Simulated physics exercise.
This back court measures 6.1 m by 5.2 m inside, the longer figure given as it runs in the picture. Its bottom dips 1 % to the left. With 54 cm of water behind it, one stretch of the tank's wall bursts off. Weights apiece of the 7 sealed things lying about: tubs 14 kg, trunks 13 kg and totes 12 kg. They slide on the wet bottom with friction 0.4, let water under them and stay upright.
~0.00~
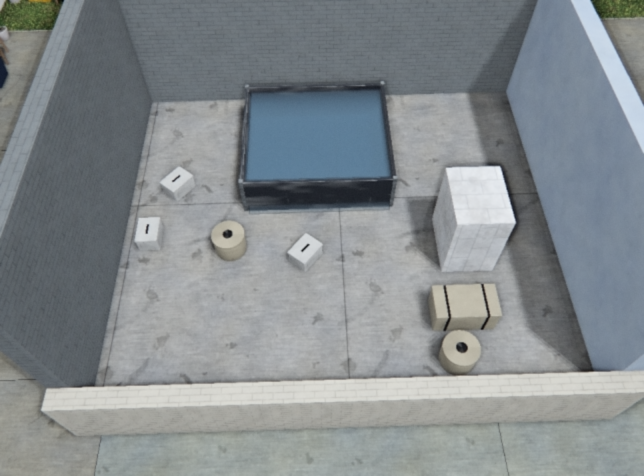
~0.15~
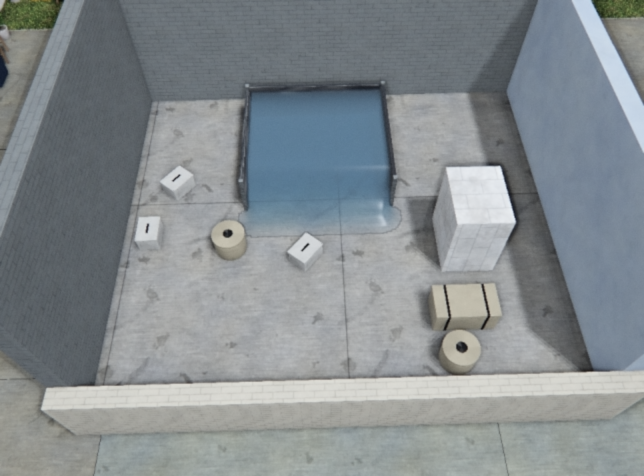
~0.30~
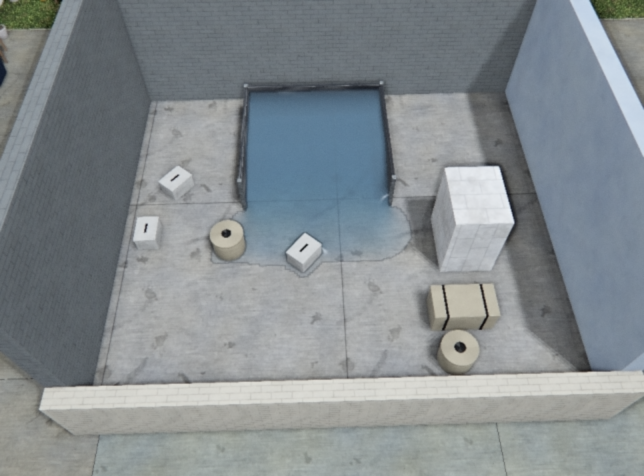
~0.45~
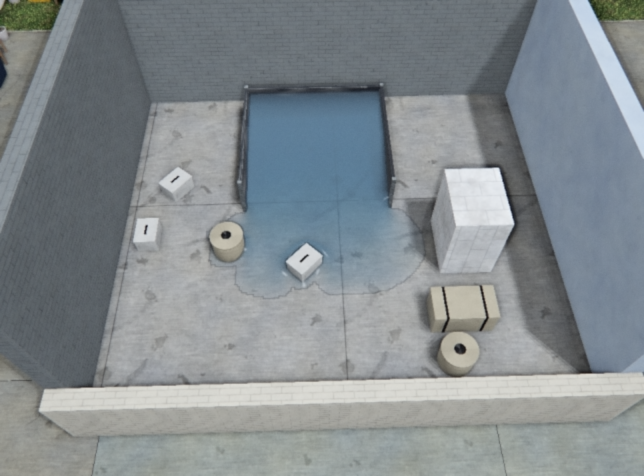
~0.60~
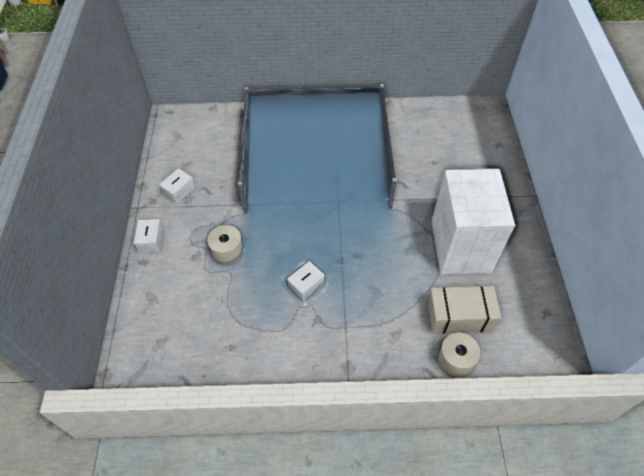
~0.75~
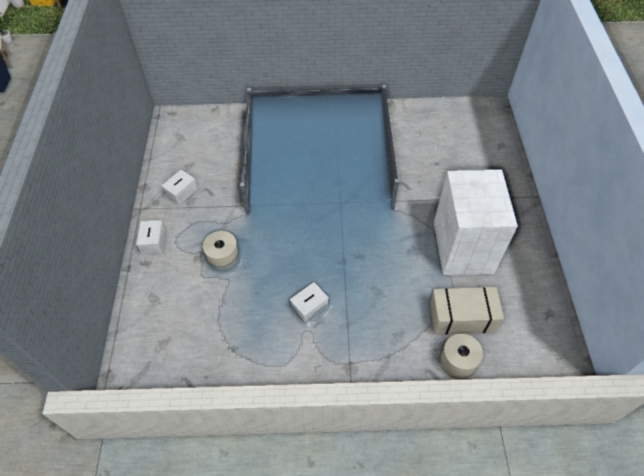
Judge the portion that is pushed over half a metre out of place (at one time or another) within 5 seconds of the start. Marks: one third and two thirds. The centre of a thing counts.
Share: Two thirds or more.
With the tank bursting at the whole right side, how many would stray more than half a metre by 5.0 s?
In that case 3 of them.
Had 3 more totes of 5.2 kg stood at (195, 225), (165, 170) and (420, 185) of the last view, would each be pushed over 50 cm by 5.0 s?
In that order: Over, over, short of it.
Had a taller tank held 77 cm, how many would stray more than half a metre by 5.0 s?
Then 6.
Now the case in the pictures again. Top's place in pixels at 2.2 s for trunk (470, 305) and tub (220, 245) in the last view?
Near (506, 321) and (152, 280).
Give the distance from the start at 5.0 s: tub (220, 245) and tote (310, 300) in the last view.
In that order: 40 cm, 150 cm.
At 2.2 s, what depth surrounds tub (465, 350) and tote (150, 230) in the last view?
Roughly 12 and 1 cm.
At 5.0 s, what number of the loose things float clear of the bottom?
2 of them.
After 1.1 s 1 of 7 are over 50 cm from their spots; 0 afloat.
After 2.2 s 3 of 7 are over 50 cm from their spots; 1 afloat.
After 3.5 s 4 of 7 are over 50 cm from their spots; 2 afloat.
After 5.0 s 5 of 7 are over 50 cm from their spots, and 6 have been at some point; 2 afloat.
